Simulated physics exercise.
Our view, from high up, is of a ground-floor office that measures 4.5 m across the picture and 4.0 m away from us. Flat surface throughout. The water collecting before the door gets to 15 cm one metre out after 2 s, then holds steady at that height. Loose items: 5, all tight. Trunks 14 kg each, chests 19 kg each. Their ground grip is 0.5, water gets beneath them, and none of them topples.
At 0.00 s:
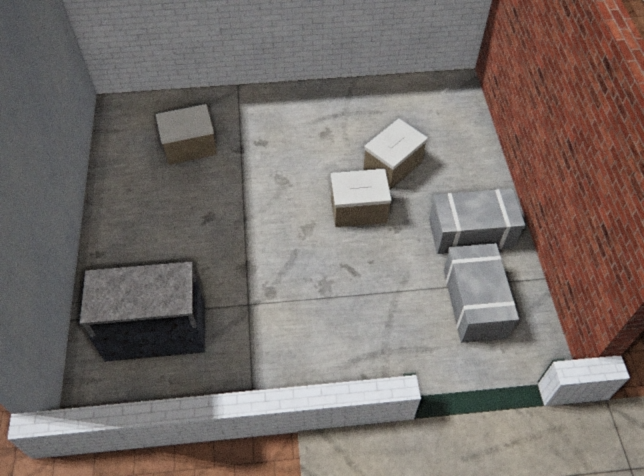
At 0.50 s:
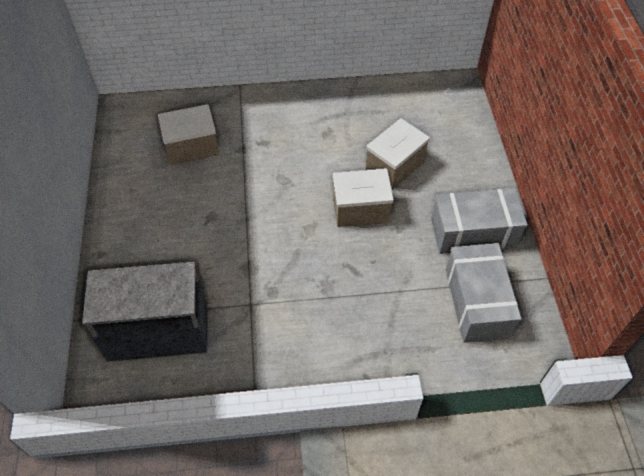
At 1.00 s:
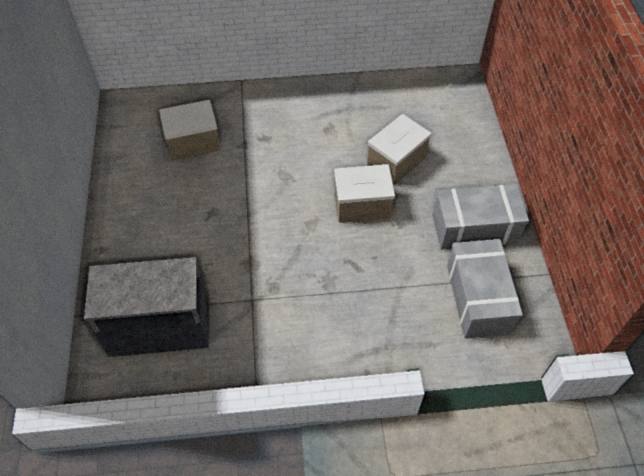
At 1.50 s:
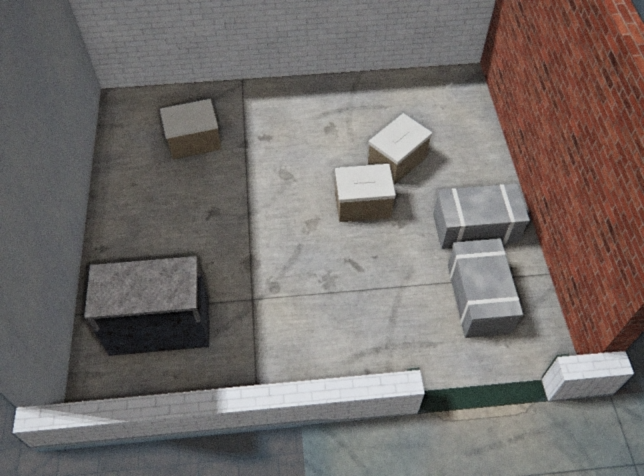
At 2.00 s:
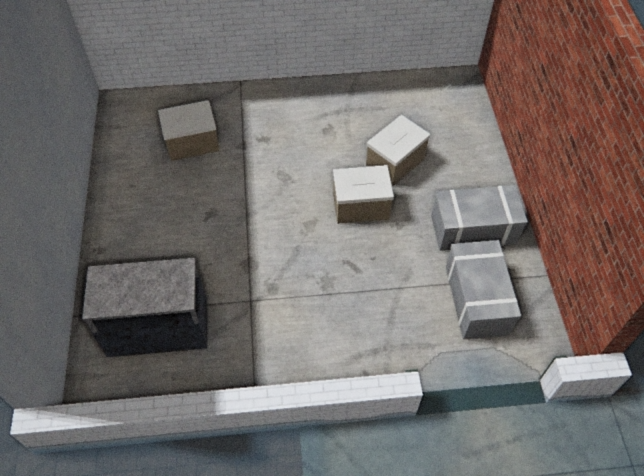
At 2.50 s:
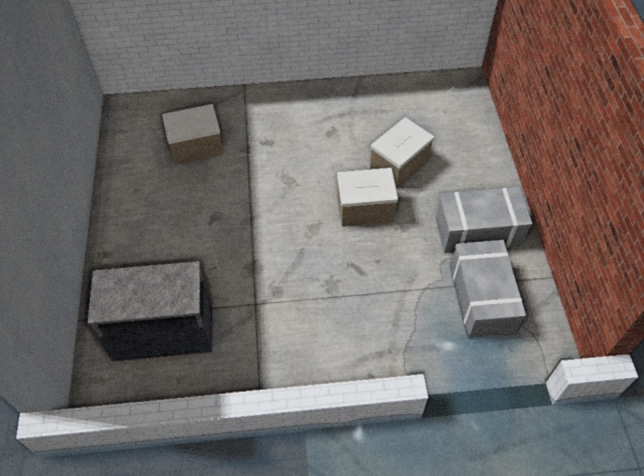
In a walled room, water spreads in through the doorway while the boxes stay still.
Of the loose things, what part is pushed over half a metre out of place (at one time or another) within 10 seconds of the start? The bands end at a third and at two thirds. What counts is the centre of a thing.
It falls in the mid range.
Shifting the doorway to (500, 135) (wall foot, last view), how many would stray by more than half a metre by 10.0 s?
Count: 0.
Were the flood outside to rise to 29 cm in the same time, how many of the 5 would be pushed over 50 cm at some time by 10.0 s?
Count under that change: 5.
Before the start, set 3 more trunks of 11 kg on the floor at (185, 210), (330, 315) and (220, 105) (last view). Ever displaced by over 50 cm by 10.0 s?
One by one, in that order: Below it, below it, below it.
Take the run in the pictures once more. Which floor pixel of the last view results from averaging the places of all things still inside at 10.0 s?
At about (346, 149).
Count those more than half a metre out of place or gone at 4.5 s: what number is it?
Count: 1.
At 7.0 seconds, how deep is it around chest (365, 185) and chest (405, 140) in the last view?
Depth approx. 5 cm / 4 cm.
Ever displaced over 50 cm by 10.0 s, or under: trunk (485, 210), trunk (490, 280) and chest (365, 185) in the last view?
Order as asked - a bigger shift, a bigger shift, a smaller shift.
After 3.5 s 0 of 5 are over 50 cm from their spots; 0 afloat.
After 4.5 s 1 of 5 are over 50 cm from their spots; 1 afloat.
After 7.0 s 2 of 5 are over 50 cm from their spots; 1 afloat.
After 10.0 s 2 of 5 are over 50 cm from their spots, and 2 have been at some point; 1 afloat.
